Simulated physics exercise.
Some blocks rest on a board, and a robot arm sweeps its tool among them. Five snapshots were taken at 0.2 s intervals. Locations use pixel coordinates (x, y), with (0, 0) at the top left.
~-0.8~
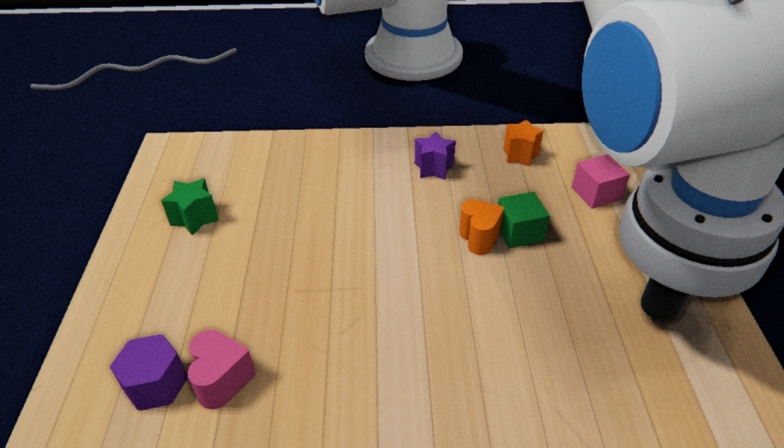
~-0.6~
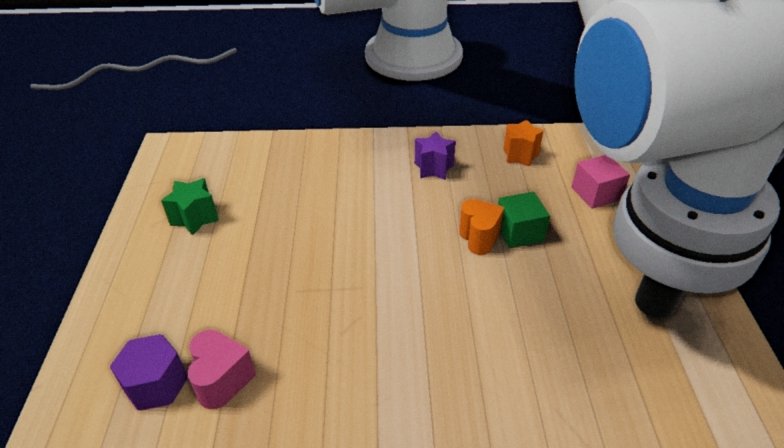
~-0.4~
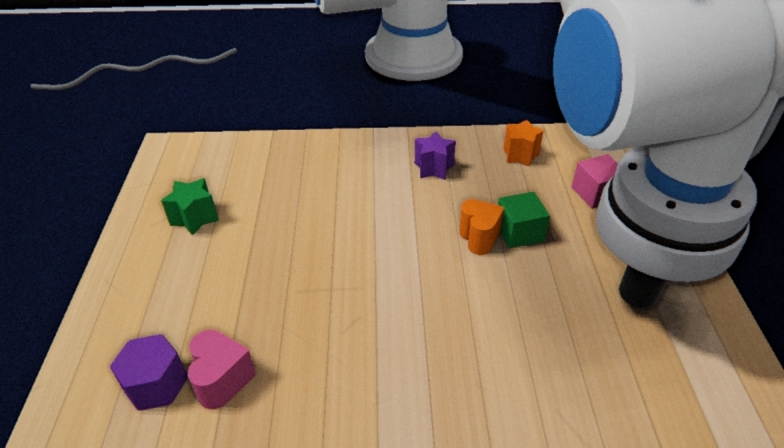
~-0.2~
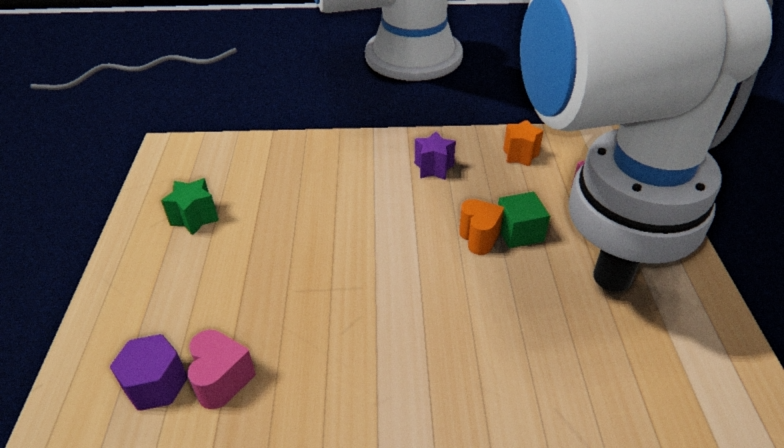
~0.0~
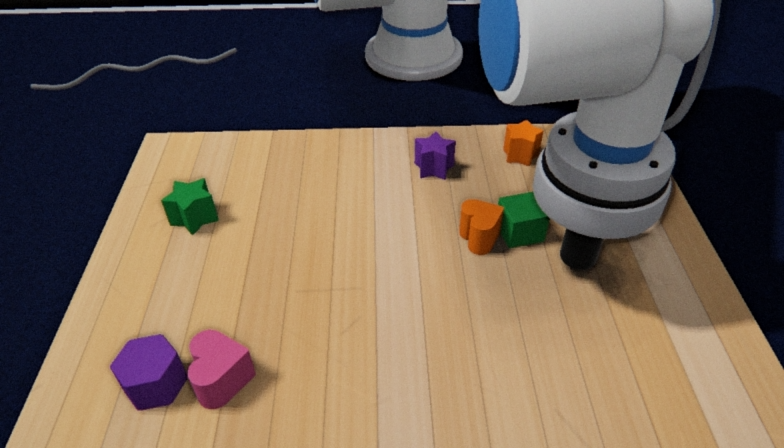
On a wooden board, a robot arm moves its black tool left toward a green block.
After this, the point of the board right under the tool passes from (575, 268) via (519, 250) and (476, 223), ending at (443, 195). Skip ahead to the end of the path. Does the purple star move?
No, that is not what happens.
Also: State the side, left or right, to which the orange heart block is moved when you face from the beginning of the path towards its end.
Out to the left.
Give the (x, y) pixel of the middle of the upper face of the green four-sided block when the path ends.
It will end up at (511, 186).
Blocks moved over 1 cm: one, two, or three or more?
Number moved: 2.
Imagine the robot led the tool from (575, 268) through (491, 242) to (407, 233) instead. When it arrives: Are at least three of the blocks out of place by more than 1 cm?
That would be a no.
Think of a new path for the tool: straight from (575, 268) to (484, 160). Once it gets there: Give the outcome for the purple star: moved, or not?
It is still on its spot.
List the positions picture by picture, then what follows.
The first picture shows tip of the tool (660, 308), middles of tops, purple star (435, 143), orange heart block (482, 213), green four-sided block (524, 206).
The second picture shows tool (654, 305), nothing pushed.
The third picture shows tool (638, 295), nothing pushed.
The fourth picture shows tool (611, 280), nothing pushed.
The fifth picture shows tool (577, 258), purple star (435, 143), orange heart block (482, 213), green four-sided block (524, 206).
On the path given first. One third of the way, tool (521, 240); green four-sided block (519, 199).
Two thirds of the way, tool (477, 213); orange heart block (446, 202), turned 40° anticlockwise; green four-sided block (511, 186), turned 60° clockwise.
At the end, tool (444, 185); purple star unmoved; orange heart block (439, 200), turned 55° anticlockwise; green four-sided block (511, 186), turned 65° clockwise.
